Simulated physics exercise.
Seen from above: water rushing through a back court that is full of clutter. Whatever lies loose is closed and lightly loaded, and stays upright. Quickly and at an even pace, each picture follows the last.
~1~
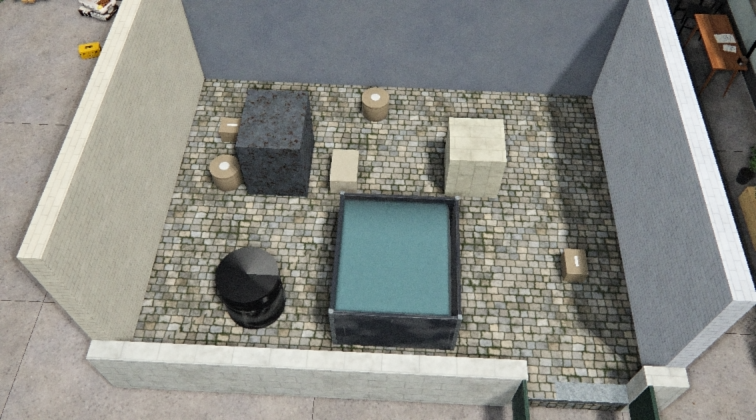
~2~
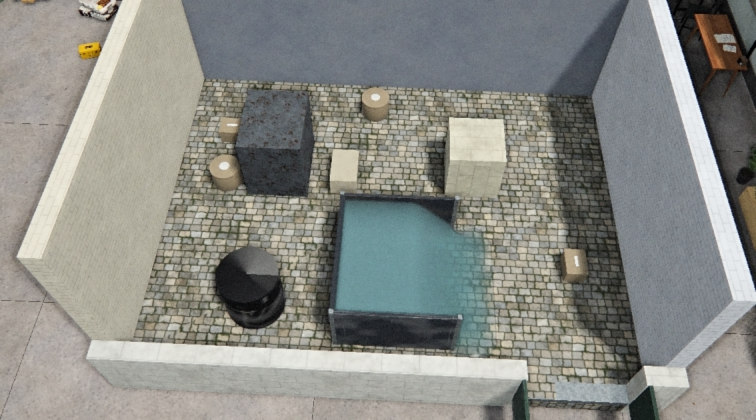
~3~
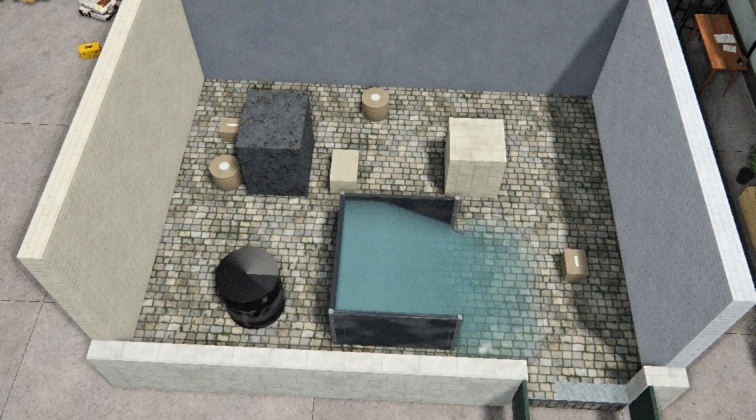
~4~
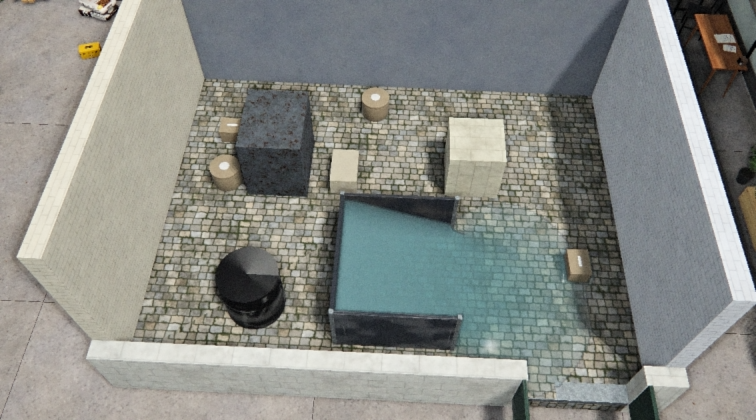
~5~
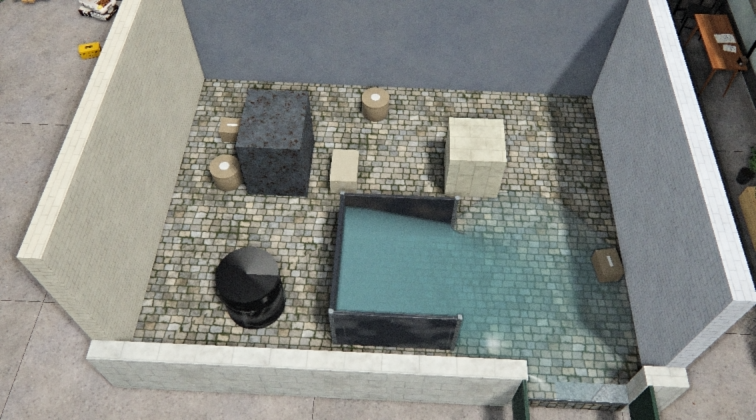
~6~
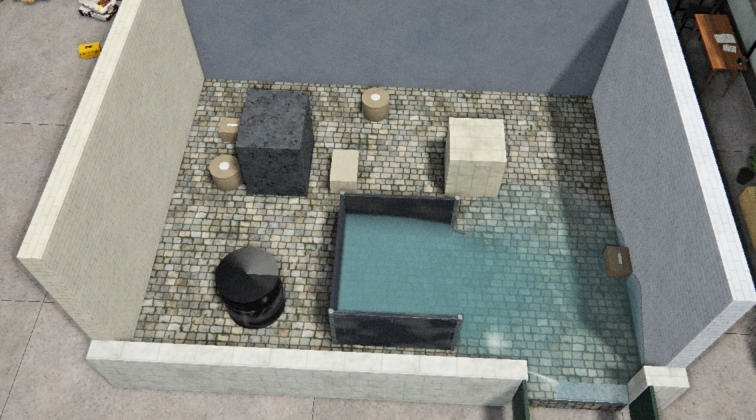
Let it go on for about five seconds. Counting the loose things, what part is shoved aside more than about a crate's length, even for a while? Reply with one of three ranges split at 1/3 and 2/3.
1/3 to 2/3.
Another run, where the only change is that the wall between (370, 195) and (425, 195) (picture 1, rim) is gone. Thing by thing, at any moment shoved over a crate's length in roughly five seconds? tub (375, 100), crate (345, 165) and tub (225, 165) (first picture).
Well, in order they come out as over the mark, below the mark and over the mark.
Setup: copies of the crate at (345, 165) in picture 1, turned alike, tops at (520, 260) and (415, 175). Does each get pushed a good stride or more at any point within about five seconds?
In sequence: Travels that far, doesn't go far.
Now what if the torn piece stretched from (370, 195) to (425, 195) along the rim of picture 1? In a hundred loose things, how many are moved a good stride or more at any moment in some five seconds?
I'd guess around 80 percent of them.
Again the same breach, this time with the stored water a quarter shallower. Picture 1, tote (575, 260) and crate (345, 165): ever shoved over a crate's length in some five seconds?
So the first made it that far, and the second came up short.
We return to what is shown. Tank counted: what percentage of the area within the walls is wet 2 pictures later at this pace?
35 per cent.
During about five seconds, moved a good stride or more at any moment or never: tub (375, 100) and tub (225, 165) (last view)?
Taking them in turn, the first covered the distance and the second fell short.
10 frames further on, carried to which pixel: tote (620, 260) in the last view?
(611, 211).
A moment on, 1 of 5 are well off their spots; 1 afloat.
Next, 1 of 5 are well off their spots; 1 afloat.
Later, 1 of 5 are well off their spots; 1 afloat.
In the end, 2 of 5 are well off their spots, and 2 have been at some point; 1 afloat.
